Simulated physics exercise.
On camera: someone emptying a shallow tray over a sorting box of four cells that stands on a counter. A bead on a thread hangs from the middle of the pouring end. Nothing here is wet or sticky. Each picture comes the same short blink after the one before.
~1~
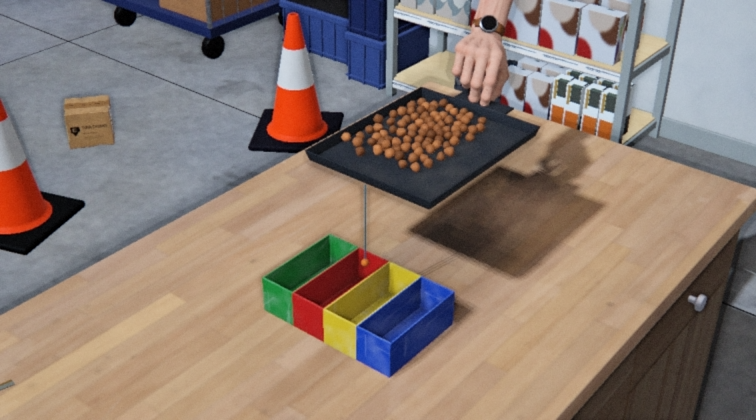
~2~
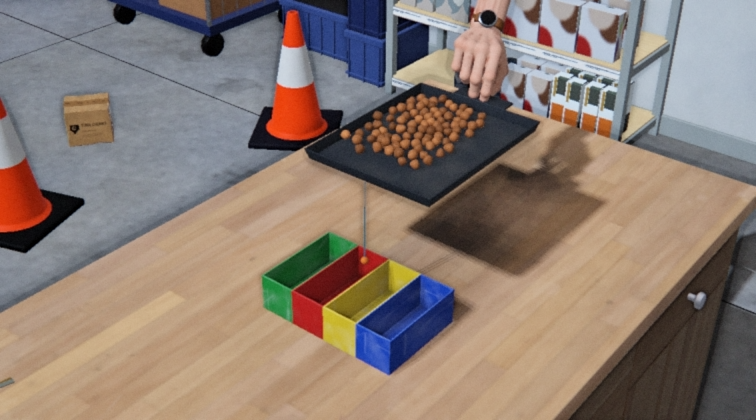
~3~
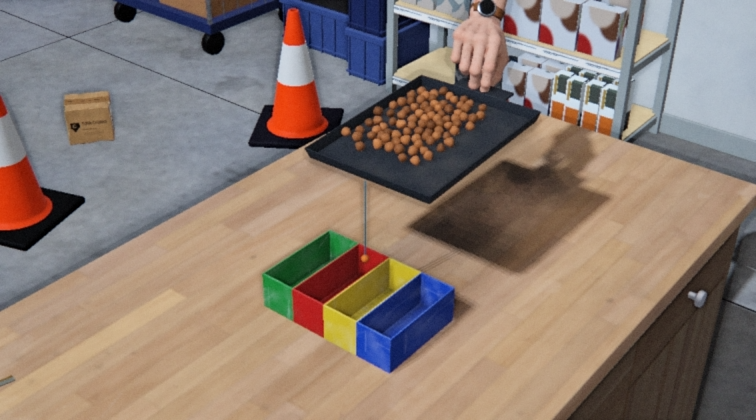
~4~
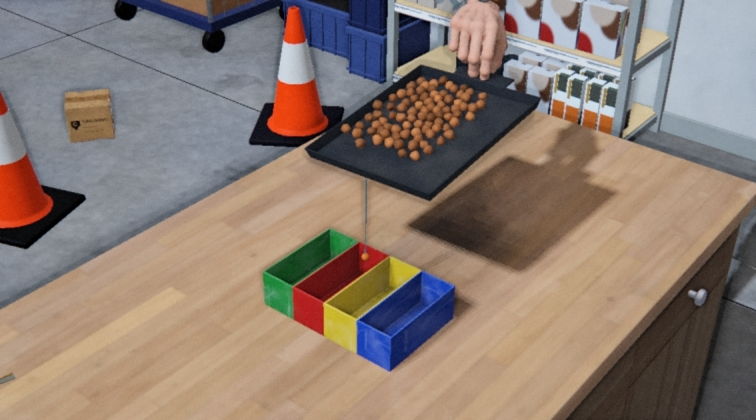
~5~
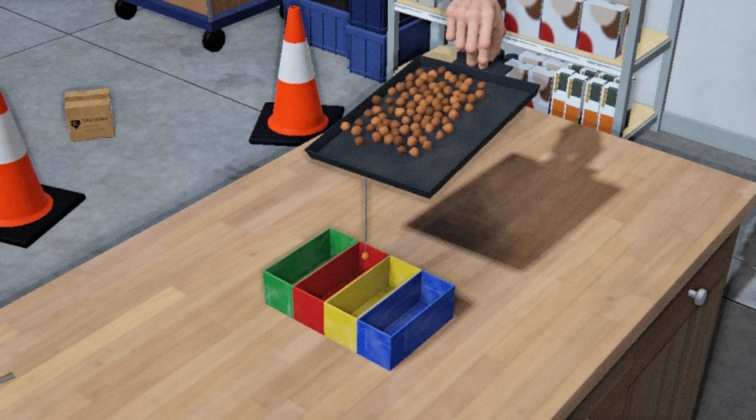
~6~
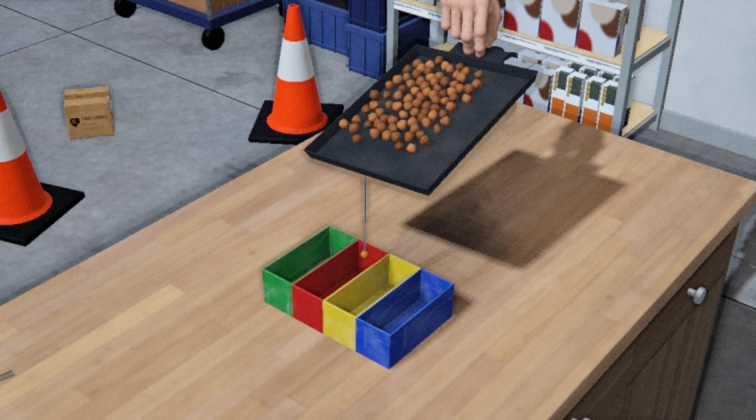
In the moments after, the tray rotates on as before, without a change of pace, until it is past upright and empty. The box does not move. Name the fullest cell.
It favours the green compartment.
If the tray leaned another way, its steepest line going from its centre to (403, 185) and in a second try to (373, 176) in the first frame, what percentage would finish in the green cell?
Roughly 0 per cent, and 30 per cent.
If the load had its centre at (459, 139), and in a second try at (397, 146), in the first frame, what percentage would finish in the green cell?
First some 40, then 40 per cent.
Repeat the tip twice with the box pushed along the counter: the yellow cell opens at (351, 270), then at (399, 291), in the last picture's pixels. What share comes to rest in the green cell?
Roughly 40 per cent, and 30 per cent.
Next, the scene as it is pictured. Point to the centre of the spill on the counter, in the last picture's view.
At about (246, 265).
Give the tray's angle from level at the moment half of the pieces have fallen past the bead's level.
Near 110 degrees.
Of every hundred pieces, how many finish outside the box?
Roughly 30 in a hundred.
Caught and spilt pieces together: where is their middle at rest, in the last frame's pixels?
Roughly at (298, 285).
Soon, tray tipped steeply; most on the tray; a stray few in the green cell; a small part falling or outside the box.
A while on, tray tipped right over; most on the tray; a small part in the red cell; a small part in the green cell; a stray few in the yellow cell; a small part falling or outside the box.
Towards the end, tray tipped past a quarter turn; about a third in the green cell; about a quarter in the red cell; a stray few in the yellow cell; about a third falling or outside the box.
Finally, tray tipped past a quarter turn; about a third in the green cell; about a quarter in the red cell; a stray few in the yellow cell; none in the blue cell; about a third outside the box.
